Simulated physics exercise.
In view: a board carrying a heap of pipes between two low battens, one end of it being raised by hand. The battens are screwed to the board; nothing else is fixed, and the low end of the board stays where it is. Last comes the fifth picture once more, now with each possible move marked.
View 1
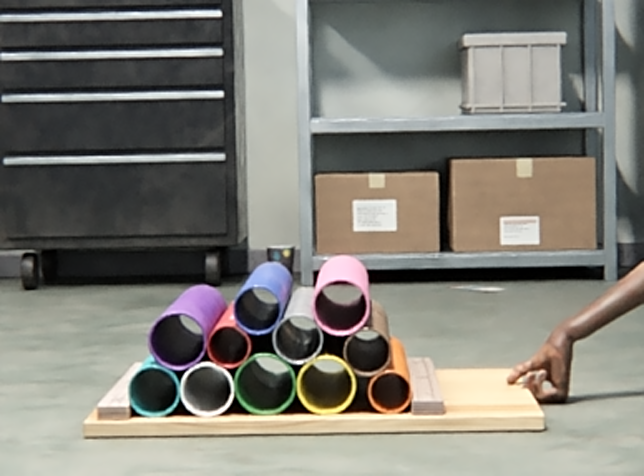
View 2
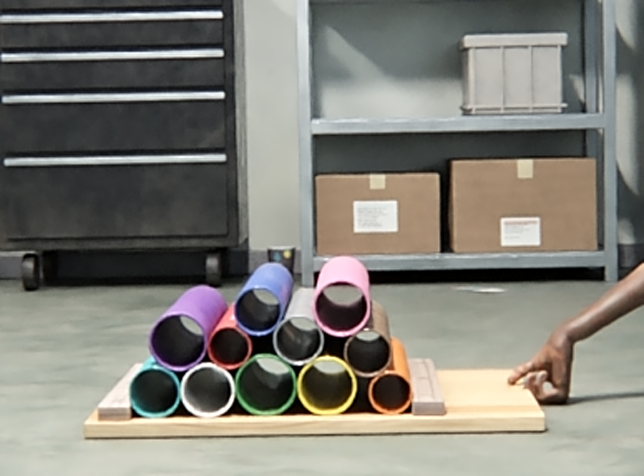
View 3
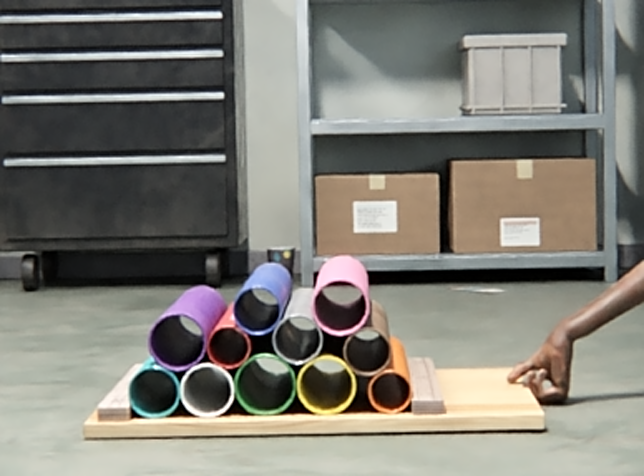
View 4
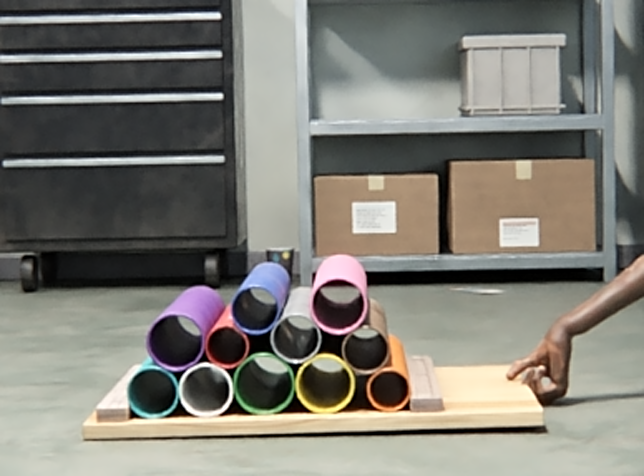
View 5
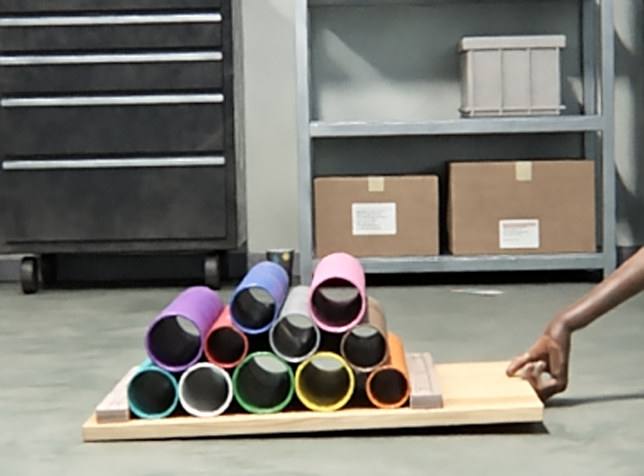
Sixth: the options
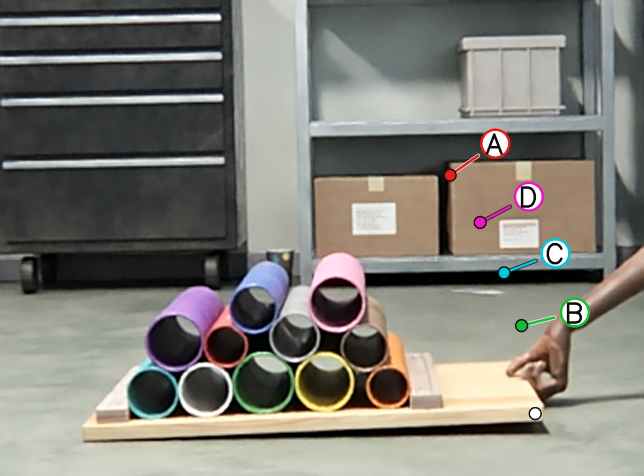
To begin with, a heap of colourful pipes rests between two low battens on a wooden board on the floor, with a hand at the board's right end. For a while almost nothing moves, then the hand raises that end very slightly, and the pipes stay stacked in the same arrangement.
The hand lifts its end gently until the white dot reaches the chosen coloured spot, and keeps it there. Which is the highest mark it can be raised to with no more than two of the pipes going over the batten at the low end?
The highest mark that will do is C.
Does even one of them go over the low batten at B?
No.
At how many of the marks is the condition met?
The number is two.
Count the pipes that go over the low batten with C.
It comes to none.
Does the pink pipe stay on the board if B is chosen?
Yes, with B.
On the marked copy, A at (450, 176); B at (521, 326); C at (504, 273); D at (480, 223); the white dot at (535, 414).
Following C. Soon after the start, board at 14°.
Later, board at 20°.
In the end, board at 20°, none over the low batten.
As for the rest, A ten over the low batten; B none over the low batten; D three over the low batten (purple, red, blue).
